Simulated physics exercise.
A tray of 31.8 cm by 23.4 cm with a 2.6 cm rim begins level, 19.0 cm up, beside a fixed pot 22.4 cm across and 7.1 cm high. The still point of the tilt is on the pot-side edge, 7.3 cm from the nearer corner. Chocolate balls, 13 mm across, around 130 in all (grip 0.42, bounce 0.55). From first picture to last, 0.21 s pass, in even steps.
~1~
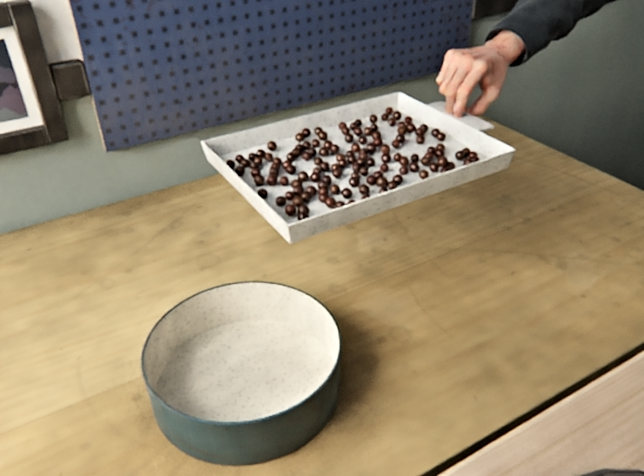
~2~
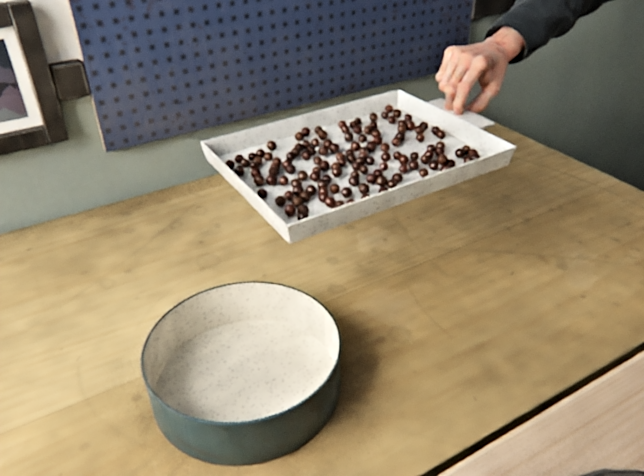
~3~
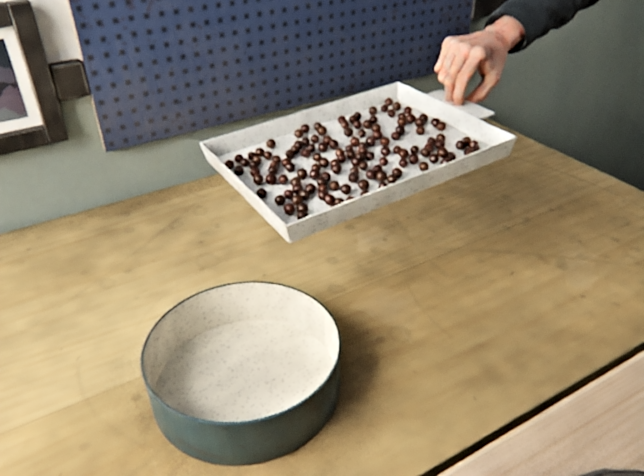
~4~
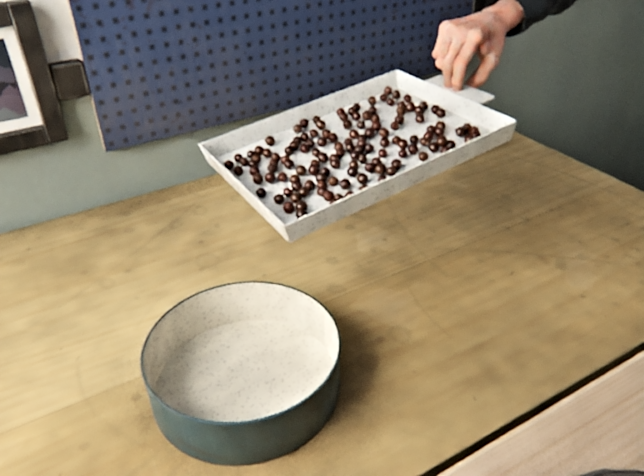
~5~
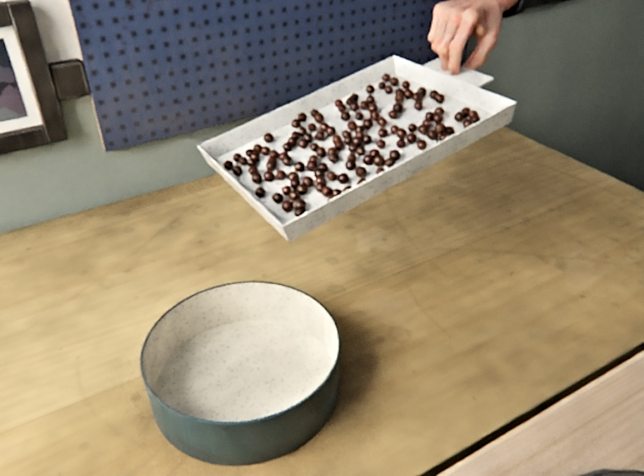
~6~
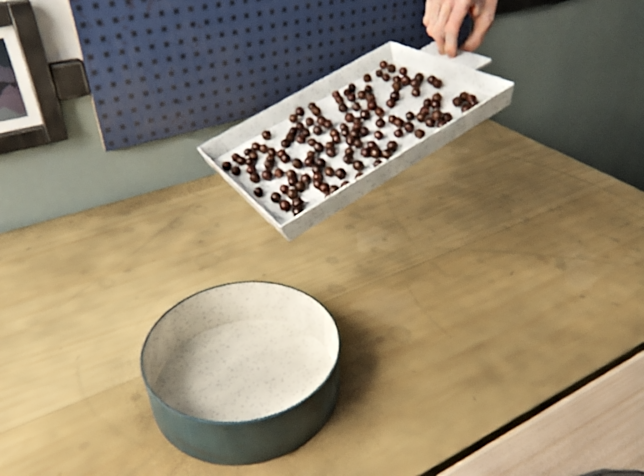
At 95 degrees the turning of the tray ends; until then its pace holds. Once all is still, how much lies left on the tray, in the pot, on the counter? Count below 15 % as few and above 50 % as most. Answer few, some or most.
Left on the tray: Few; in the pot: Some; on the counter: Most.
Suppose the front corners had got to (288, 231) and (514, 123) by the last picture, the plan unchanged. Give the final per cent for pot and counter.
Pot 95, counter 5.
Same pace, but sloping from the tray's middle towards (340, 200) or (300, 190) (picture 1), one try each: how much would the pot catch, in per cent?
Some 100 and 85 per cent.
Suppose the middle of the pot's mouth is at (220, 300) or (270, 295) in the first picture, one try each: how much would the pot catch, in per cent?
Some 60 and 45 per cent.
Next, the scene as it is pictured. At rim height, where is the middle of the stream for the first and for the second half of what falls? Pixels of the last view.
At about (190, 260), then at (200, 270).
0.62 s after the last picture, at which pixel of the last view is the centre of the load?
Around (232, 177).
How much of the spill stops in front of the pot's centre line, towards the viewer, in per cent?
About 0 per cent.
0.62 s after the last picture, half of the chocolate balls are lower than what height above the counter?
Roughly 20 cm.
Then, 0.37 s after the last picture, tilt 54 degrees; the tray holds 100 %, the pot 0 %.
Then, 0.62 s after the last picture, tilt 80 degrees; the tray holds 85 %, the pot 0 %.
Then, 0.99 s after the last picture, tilt 95 degrees; the tray holds 20 %, the pot 10 %.
In the end, tray 0 %, pot 25 %, counter 75 %.
